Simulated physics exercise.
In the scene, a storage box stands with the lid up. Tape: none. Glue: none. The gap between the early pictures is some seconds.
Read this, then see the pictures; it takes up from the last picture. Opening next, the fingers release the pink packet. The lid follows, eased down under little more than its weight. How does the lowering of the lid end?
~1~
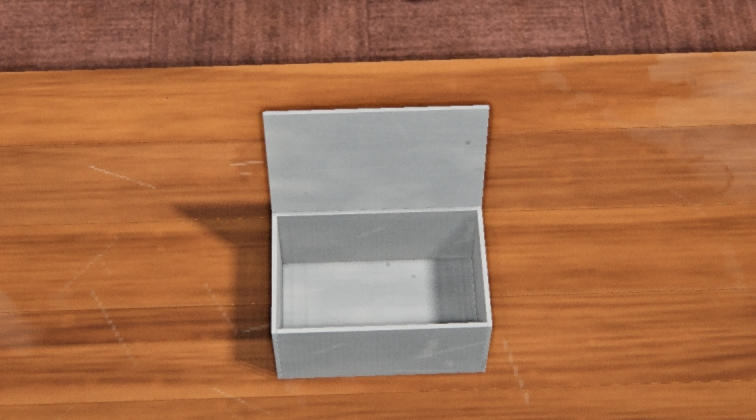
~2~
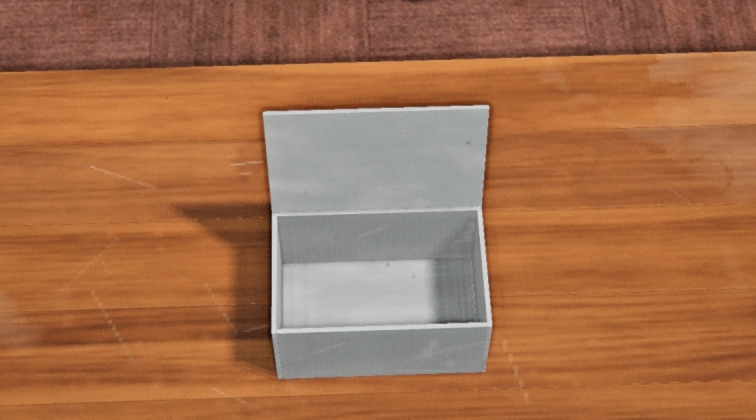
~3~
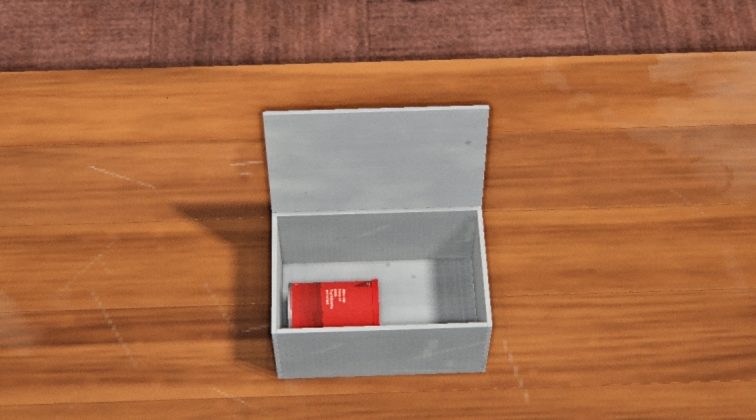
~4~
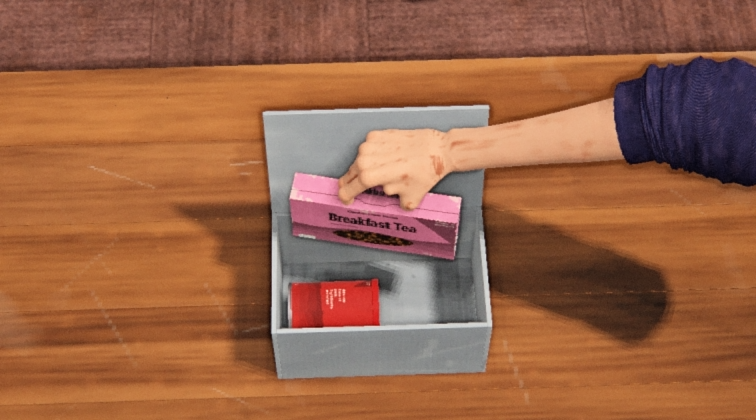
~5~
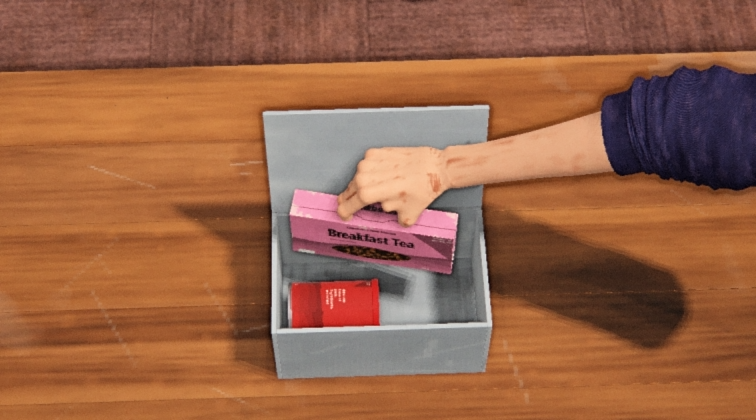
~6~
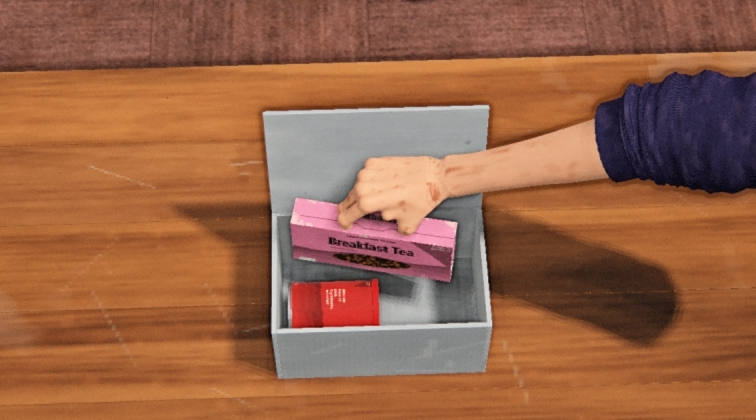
The lid comes to rest closed on the rim.
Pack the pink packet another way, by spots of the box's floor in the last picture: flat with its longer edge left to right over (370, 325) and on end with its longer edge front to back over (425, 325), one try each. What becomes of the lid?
First try: The lid comes down fully; second try: The lid stays propped open.
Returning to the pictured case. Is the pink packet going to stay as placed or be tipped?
Well, the pink packet stays just as set.
Then, 0.90 s after the last picture, lid starting down; pink packet slid a little near (376, 259).
Then, 1.60 s after the last picture, lid 60° above the rim; pink packet slid a little near (376, 259).
Then, 2.10 s after the last picture, lid 23° above the rim; pink packet slid a little near (376, 259).
At rest, lid shut; moved from the start, pink packet; red tin in place. Seen from the same camera at the end, pink packet near (376, 259).
